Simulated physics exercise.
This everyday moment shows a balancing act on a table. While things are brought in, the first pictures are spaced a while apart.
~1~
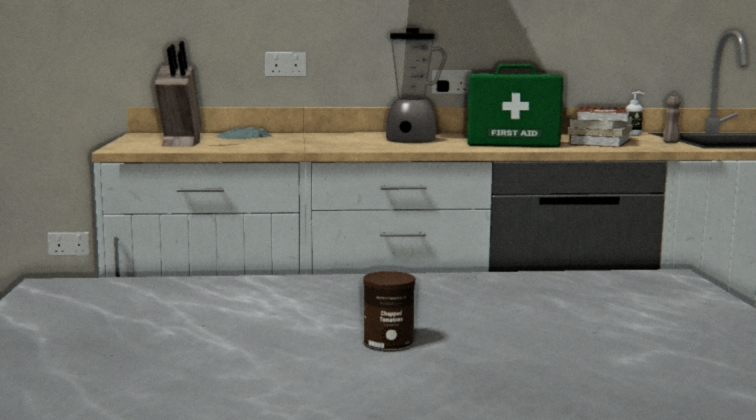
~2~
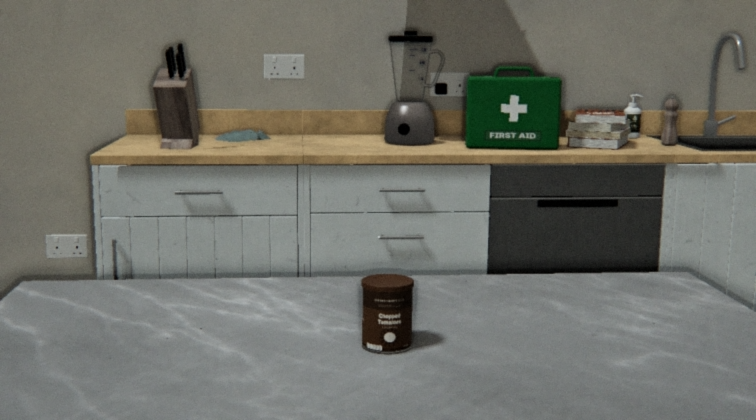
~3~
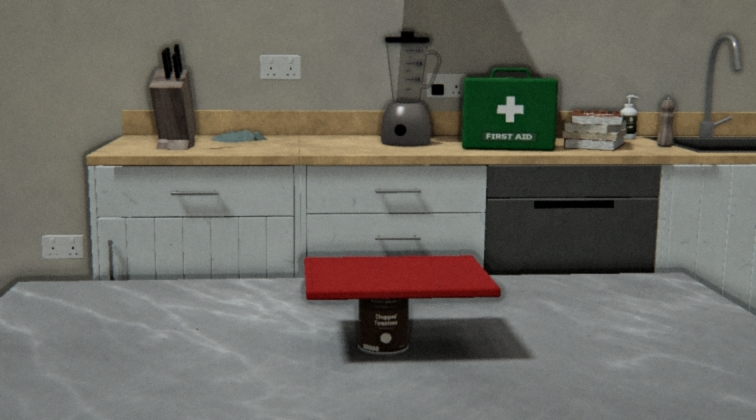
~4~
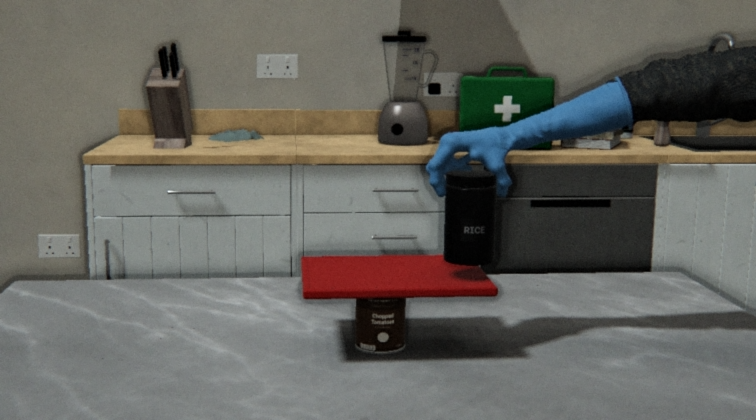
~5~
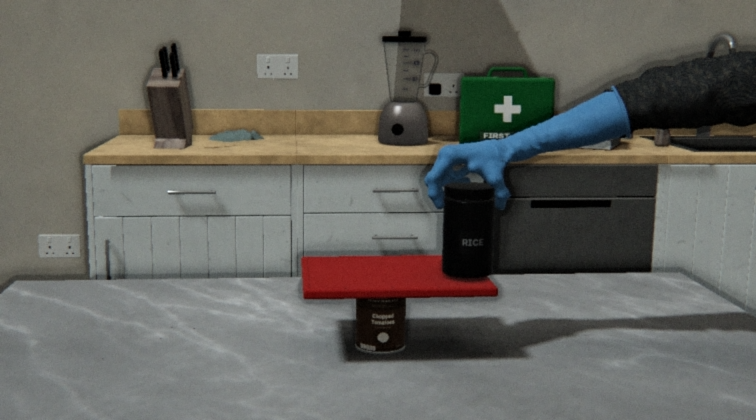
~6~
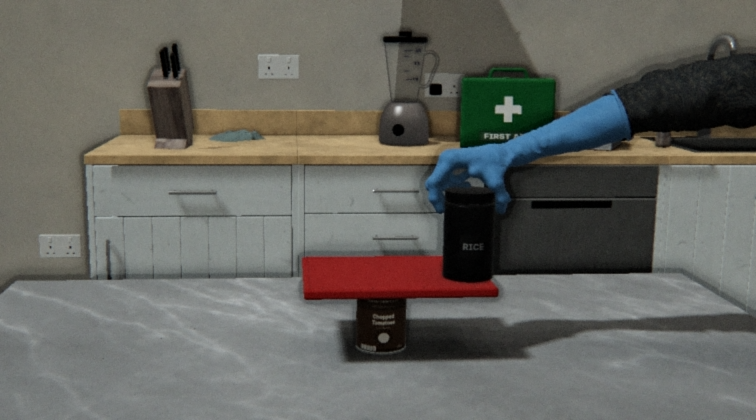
A blue-gloved hand lowers a black rice jar onto the right end of a red board.
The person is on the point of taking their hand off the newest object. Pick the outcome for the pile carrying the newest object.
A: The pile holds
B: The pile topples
(B) The pile topples.
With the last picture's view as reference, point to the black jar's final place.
Near (540, 325).
Then, 0.30 s past the last view, black jar now fallen; red lid rocked 58° from its first pose.
Then, 0.50 s past the last view, red lid rocked 63° from its first pose.
Finally, fallen, black jar; down or leaning hard in the stack, red lid; brown tin still in place. Final places as the last picture's camera would see them, black jar near (540, 325). The stack loses its balance.
